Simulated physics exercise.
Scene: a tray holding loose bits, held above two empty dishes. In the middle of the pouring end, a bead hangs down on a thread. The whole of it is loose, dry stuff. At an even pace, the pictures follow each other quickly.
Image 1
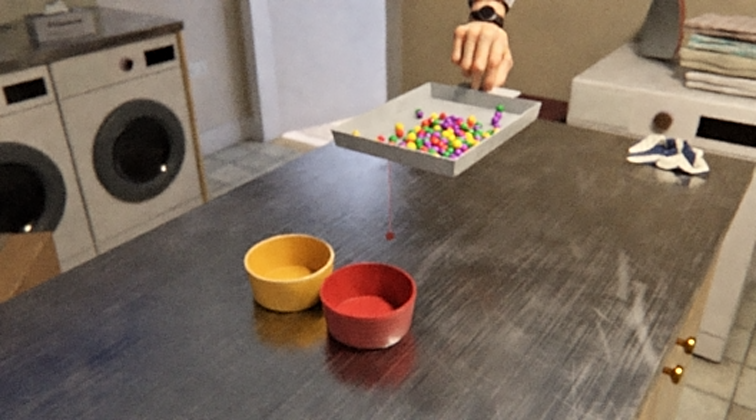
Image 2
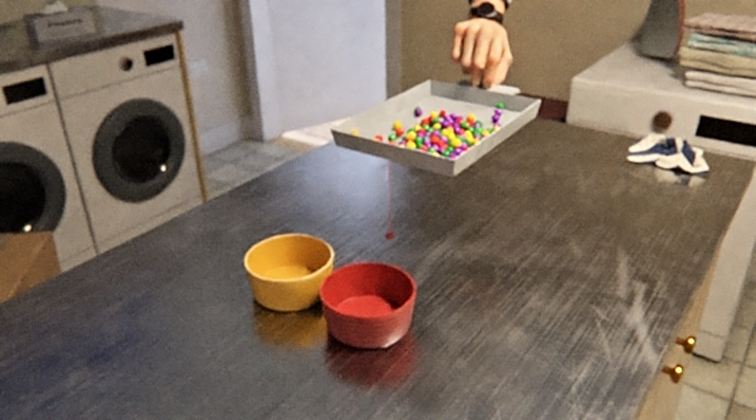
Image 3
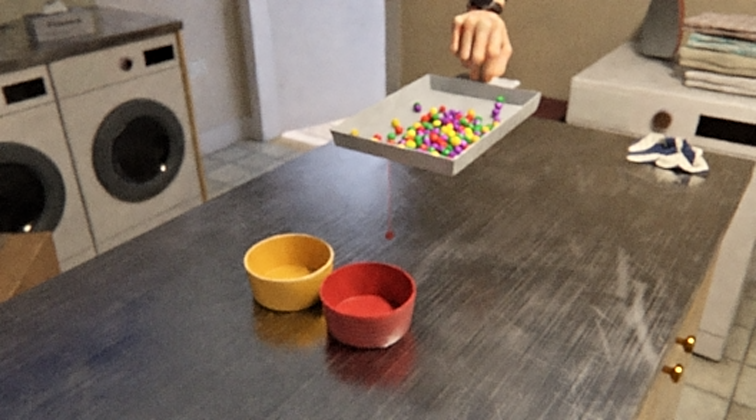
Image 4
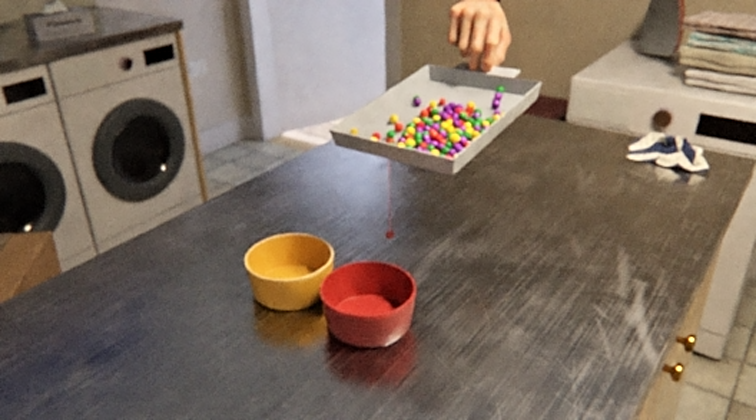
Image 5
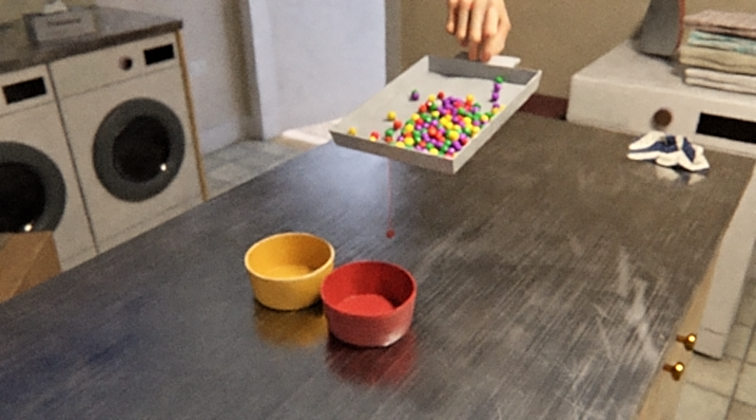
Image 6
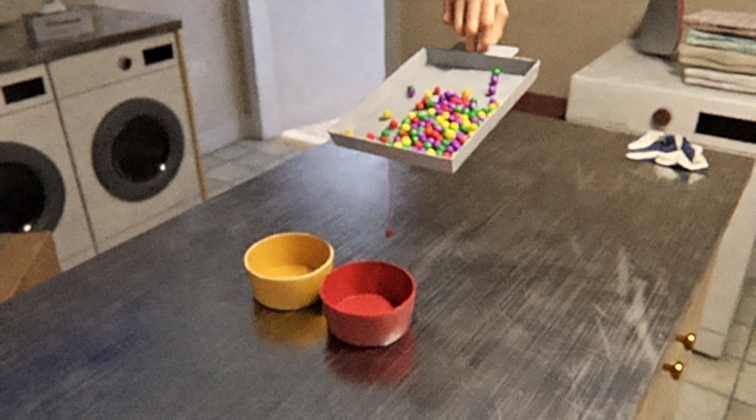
A gray tray of multicoloured round beads, held by a hand at its far side, tilts gradually as that side rises, and the beads shift and bunch slightly toward the near edge. Below its near edge a small red bead hangs on a thread, above a dark, scuffed tabletop with an empty yellow dish left of an empty red one. The steady view looks down across a laundry room, with white front-loading machines at left and folded cloths at right.
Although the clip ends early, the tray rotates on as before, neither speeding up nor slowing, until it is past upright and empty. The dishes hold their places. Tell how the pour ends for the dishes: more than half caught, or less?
So the dishes mostly succeed at catching it, really.
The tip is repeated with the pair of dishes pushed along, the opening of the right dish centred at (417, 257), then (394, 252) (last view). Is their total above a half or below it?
Result, first setup: A minority share; second setup: A minority share.
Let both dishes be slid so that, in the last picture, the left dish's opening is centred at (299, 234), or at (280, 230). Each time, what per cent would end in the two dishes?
First try: Roughly 60 per cent; second try: Roughly 60 per cent.
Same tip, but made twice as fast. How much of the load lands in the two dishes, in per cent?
Near 70 in a hundred.
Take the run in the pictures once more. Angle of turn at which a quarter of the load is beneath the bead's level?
Near 95 degrees.
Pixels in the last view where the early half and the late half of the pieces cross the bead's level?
It passes near (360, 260) first and then near (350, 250).
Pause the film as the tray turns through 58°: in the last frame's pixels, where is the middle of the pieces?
The middle of the pieces lands at roughly (403, 123).
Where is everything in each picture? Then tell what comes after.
The first picture shows corners of the pouring end at (335, 129) and (454, 158), level; middle of the load at (442, 140), round plastic beads; left dish at (260, 291); right dish at (339, 327); bead on its thread at (390, 236).
The second picture shows corners of the pouring end at (335, 128) and (453, 158), level; middle of the load at (442, 139).
The third picture shows corners of the pouring end at (334, 129) and (453, 158), tipped barely, level across its low end; middle of the load at (442, 136).
The fourth picture shows corners of the pouring end at (333, 129) and (452, 157), tipped a little, level across its low end; middle of the load at (443, 135).
The fifth picture shows corners of the pouring end at (333, 129) and (452, 156), tipped a little, level across its low end; middle of the load at (441, 132).
The sixth picture shows corners of the pouring end at (331, 130) and (450, 156), tipped a little, level across its low end; middle of the load at (438, 130), about two thirds on the move; left dish at (260, 289); right dish at (339, 325).
Soon, tray tipped steeply; nearly all on the tray; a stray few in the right dish; a stray few in the air.
A while on, tray tipped right over; about a third on the tray; about a quarter in the right dish; a small part in the left dish; a stray few outside both; about a quarter in the air.
Towards the end, tray tipped past a quarter turn; about half in the right dish; about a quarter in the left dish; about a quarter outside both.
Finally, tray tipped past a quarter turn; about half in the right dish; about a quarter in the left dish; about a quarter outside both.
